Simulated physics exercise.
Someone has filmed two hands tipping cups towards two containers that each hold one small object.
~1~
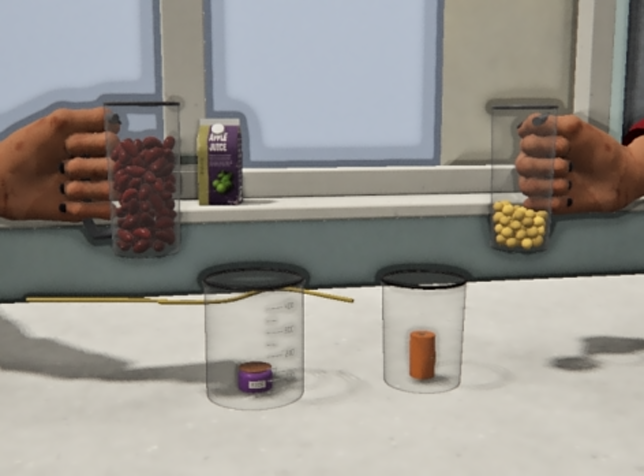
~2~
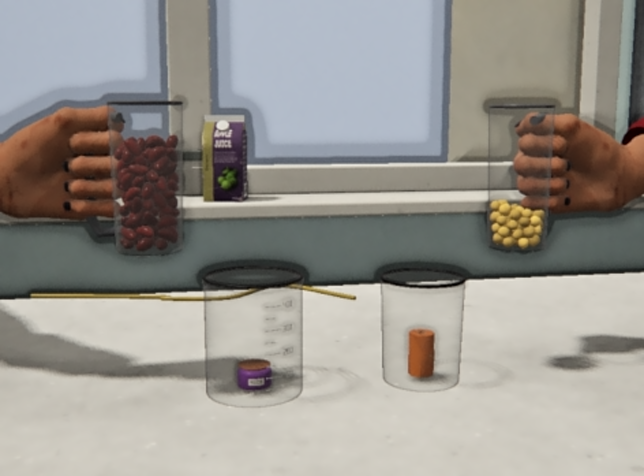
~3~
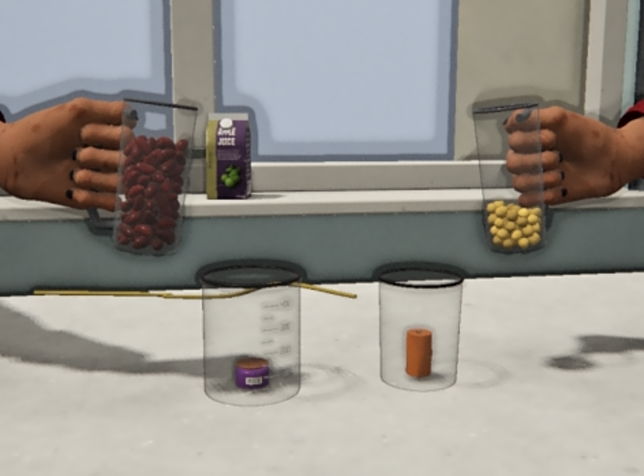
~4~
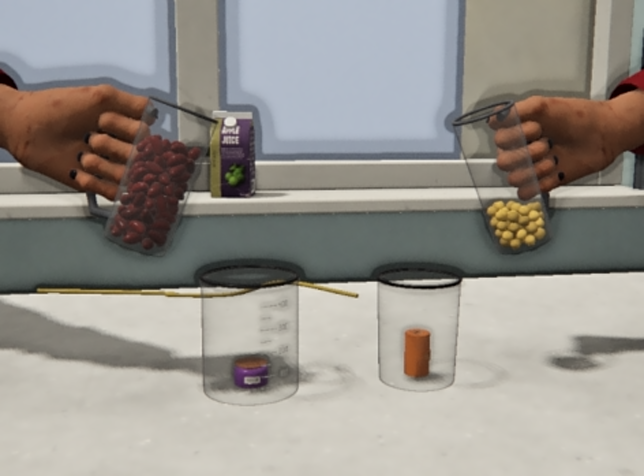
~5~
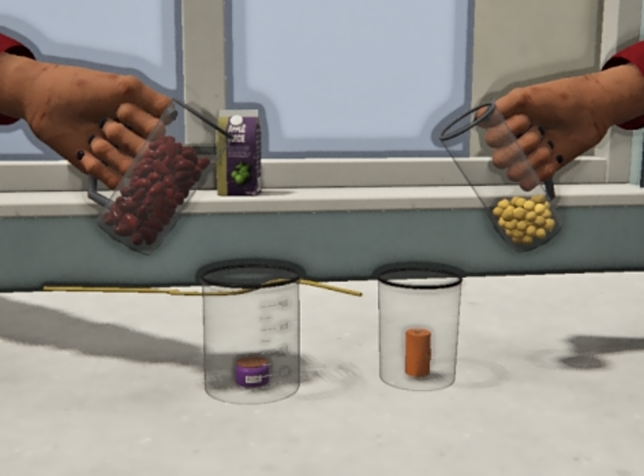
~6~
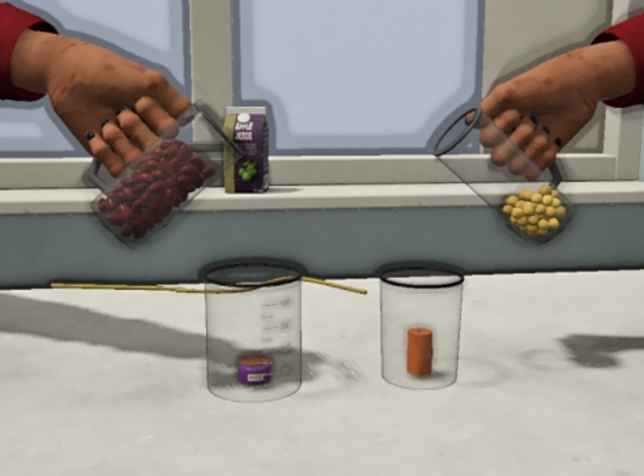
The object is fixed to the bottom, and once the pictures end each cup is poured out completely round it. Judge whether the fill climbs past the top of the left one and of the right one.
Left object: Fill climbs past it. Right object: Top stays clear.
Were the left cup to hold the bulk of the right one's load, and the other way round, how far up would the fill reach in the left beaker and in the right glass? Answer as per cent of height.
The left one would be filled to around 25 per cent, the right one to around 65.
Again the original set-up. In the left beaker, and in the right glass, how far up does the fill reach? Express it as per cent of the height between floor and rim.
Left 45, right 30, roughly.
Then, 0.46 s on from there, left beaker empty, all of its cupful still in the cup; right glass empty, all of its cupful still in the cup.
Then, 0.94 s on from there, left beaker nearly empty, nearly all of its cupful still in the cup; right glass empty, all of its cupful still in the cup.
Then, 1.52 s on from there, left beaker a third full, none of its cupful still in the cup; right glass nearly empty, none of its cupful still in the cup.
In the end, left beaker half full (surface near (254, 336)), nothing beside it; right glass a third full (surface near (420, 341)), nothing beside it; the left thing is covered; the right thing is still showing.
